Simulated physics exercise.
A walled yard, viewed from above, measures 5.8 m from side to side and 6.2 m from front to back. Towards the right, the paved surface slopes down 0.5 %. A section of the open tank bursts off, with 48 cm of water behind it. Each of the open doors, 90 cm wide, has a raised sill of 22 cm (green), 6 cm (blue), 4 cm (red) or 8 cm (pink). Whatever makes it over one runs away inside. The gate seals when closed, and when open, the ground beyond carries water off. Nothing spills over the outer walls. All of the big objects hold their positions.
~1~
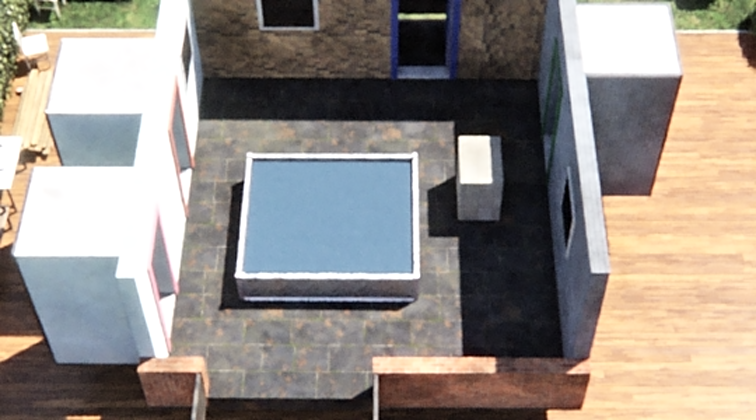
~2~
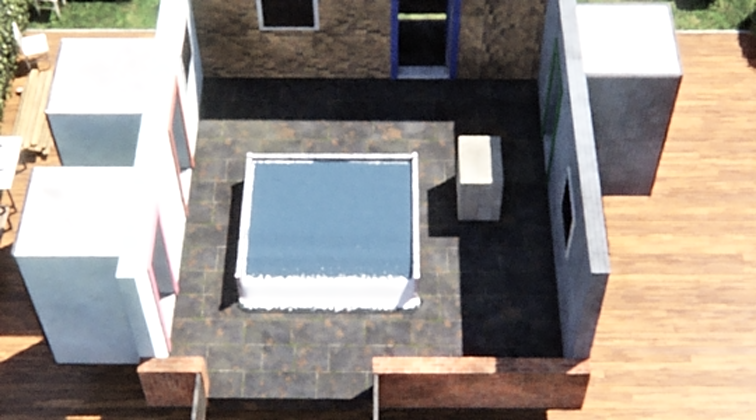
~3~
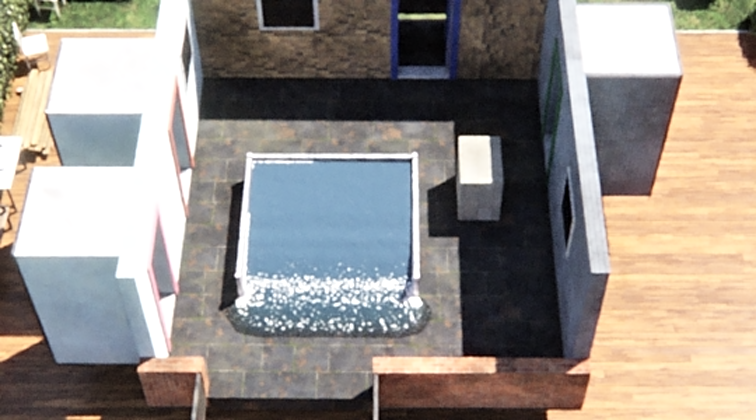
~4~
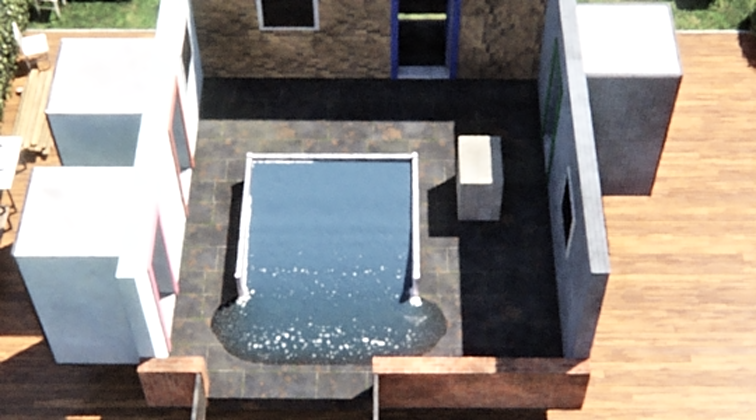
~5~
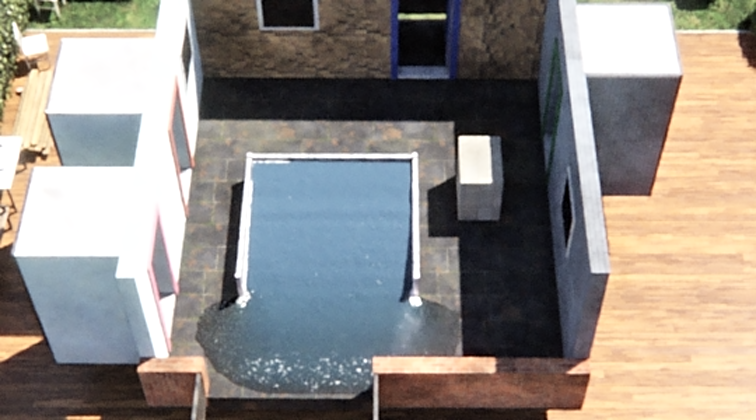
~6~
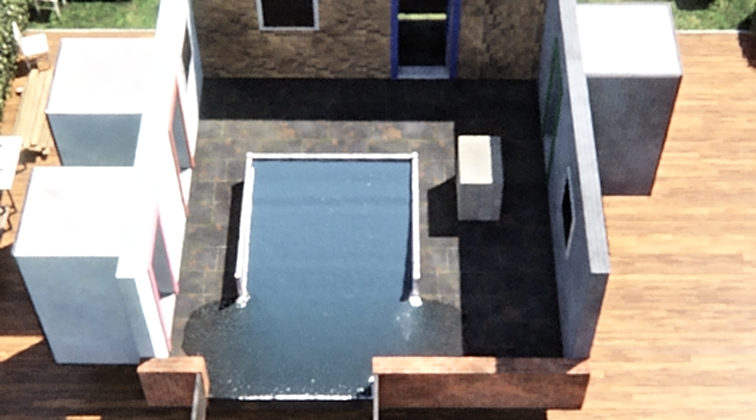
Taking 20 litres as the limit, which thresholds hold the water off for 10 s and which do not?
One by one: Green door: The inflow ends up lower than the cap; blue door: The inflow ends up lower than the cap; red door: The inflow ends up lower than the cap; pink door: The inflow ends up lower than the cap.
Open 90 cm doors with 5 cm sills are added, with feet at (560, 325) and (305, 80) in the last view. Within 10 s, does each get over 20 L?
The first doorway goes beyond and the second stays inside.
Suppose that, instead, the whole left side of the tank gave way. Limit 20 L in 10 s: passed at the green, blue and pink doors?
Then: Green short of it, blue short of it, pink beyond it.
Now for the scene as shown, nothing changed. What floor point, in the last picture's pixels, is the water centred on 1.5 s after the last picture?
Roughly (344, 283).
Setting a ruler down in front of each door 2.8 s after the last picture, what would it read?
Door by door in cm, green shows 0, blue shows 0, red shows 0, pink shows 4.
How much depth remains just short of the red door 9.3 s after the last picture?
It comes to near 1.5 cm.
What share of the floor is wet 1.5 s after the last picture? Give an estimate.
About 25 per cent.
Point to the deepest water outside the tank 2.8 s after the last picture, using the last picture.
Near (561, 385).
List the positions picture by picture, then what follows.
In the first picture, still water, 48 cm deep, in the open tank at (330, 217).
In the second picture, water pours out at (328, 289) and has run 1.3 m, to (416, 305); typically 9 cm deep outside, 48 cm at the open tank's back.
In the third picture, water pours out at (329, 291) and has run 1.5 m, to (424, 318); typically 10 cm deep outside, 48 cm at the open tank's back.
In the fourth picture, the front is at (436, 328), 1.7 m from the gap at (329, 291); 3.2 m2 of floor is under water; 48 cm left at the back of the open tank.
In the fifth picture, the front is at (441, 356), 2.0 m from the gap at (329, 292); 4.8 m2 of floor is under water; 48 cm left at the back of the open tank.
In the sixth picture, the front is at a hidden place, 2.3 m from the gap at (329, 292); 5.7 m2 of floor is under water; 48 cm left at the back of the open tank.
Then, 0.7 s after the last picture water covers 25 % of the floor and is deepest (29 cm) near (388, 384); green door not reached, blue door not reached, red door not reached, pink door 2 cm at the sill, 0 L in.
Then, 1.5 s after the last picture water covers 25 % of the floor and is deepest (30 cm) near (388, 384); green door not reached, blue door not reached, red door not reached, pink door 4 cm at the sill, 0 L in.
Then, 2.8 s after the last picture water covers 40 % of the floor and is deepest (23 cm) near (561, 385); green door not reached, blue door not reached, red door not reached, pink door 4 cm at the sill, 0 L in.
Then, 5.3 s after the last picture water covers 65 % of the floor and is deepest (14 cm) near (534, 87); green door 4 cm at the sill, 0 L in, blue door not reached, red door 1 cm at the sill, 0 L in, pink door 3 cm at the sill, 0 L in.
Then, 9.3 s after the last picture water covers 90 % of the floor and is deepest (8 cm) near (534, 87); green door 4 cm at the sill, 0 L in, blue door 4 cm at the sill, 0 L in, red door 1 cm at the sill, 0 L in, pink door 2 cm at the sill, 0 L in.
